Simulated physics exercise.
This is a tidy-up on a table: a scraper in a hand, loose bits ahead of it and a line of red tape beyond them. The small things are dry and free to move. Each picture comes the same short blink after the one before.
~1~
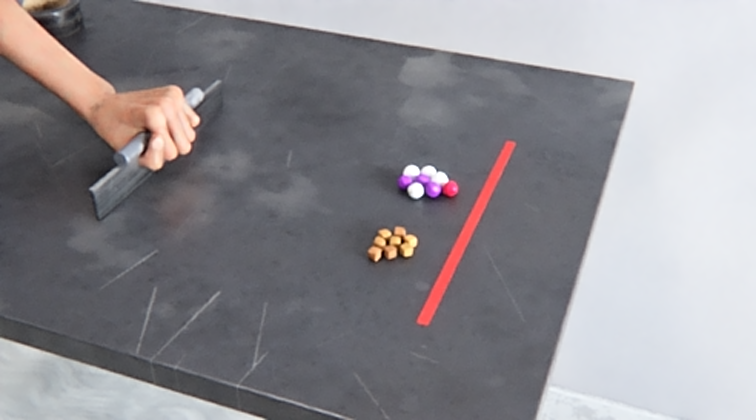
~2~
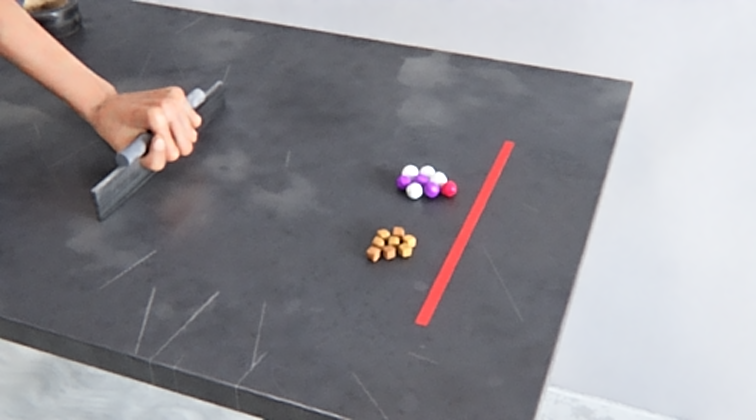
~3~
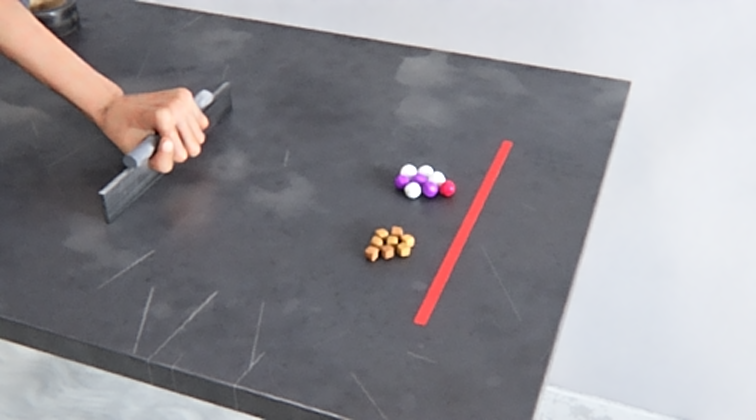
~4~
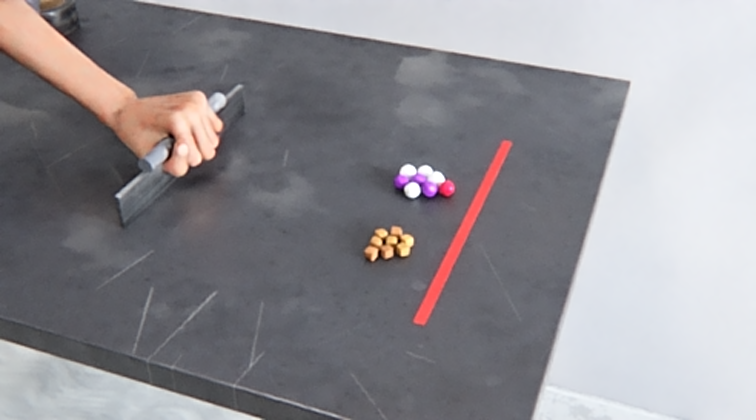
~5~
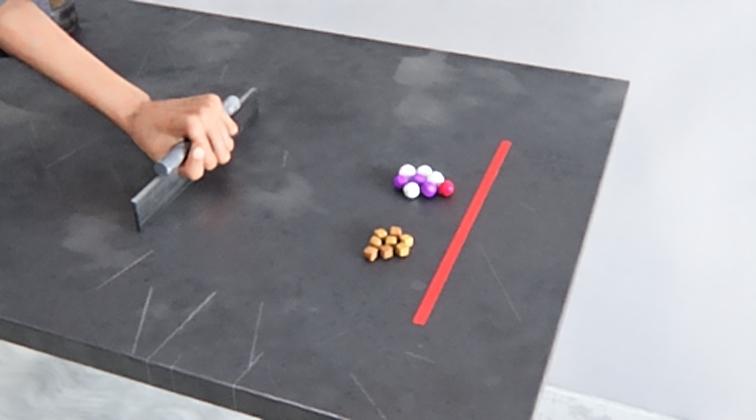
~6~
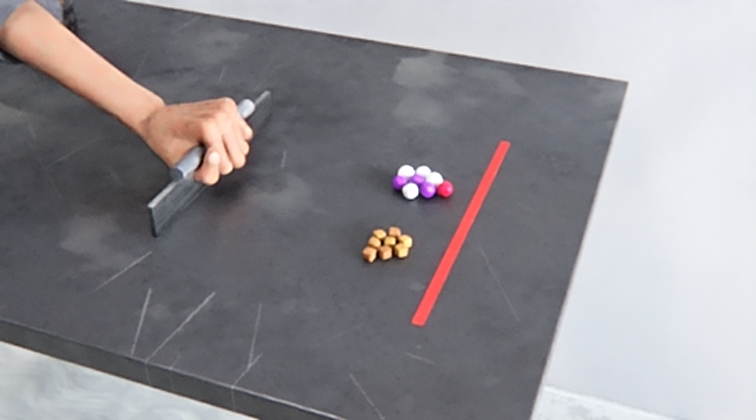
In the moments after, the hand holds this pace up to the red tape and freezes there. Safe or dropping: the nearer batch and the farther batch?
The nearer batch keeps clear of the drop; the farther batch sends some to the floor.
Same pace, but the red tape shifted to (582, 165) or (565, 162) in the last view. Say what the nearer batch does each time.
At the first place it tumbles over the end, in part at least, at the second it stays on top.
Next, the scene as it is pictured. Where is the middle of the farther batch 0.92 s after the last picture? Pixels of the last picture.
Near (507, 198).
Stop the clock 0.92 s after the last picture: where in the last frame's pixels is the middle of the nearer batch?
Around (472, 265).
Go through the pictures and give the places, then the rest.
The first frame shows scraper at (105, 194), at rest; red tape at (508, 150), well back from the edge; edge at (586, 251); nearer batch at (395, 243), a few brown sugar cubes; farther batch at (422, 181), a few glass marbles.
The second frame shows scraper at (107, 195); farther batch at (421, 182).
The third frame shows scraper at (115, 197); nearer batch at (392, 243).
The fourth frame shows scraper at (130, 201); farther batch at (418, 181).
The fifth frame shows scraper at (146, 205); nearer batch at (391, 243).
The sixth frame shows scraper at (162, 210); red tape at (502, 150); edge at (581, 251); nearer batch at (390, 243); farther batch at (417, 182).
Then, 0.45 s after the last picture, scraper still moving, near (343, 169); nearer batch all on the table, its front near (401, 250); farther batch all on the table, its front near (445, 189).
Then, 0.92 s after the last picture, scraper stopped at the red tape; nearer batch all on the table, its front near (484, 271); farther batch all on the table, its front near (526, 193).
Then, 1.20 s after the last picture, scraper stopped at the red tape; nearer batch all on the table, its front near (486, 271); farther batch all on the table, its front near (618, 179).
At rest, scraper stopped at the red tape; nearer batch all on the table, its front near (486, 271); farther batch all over the edge.
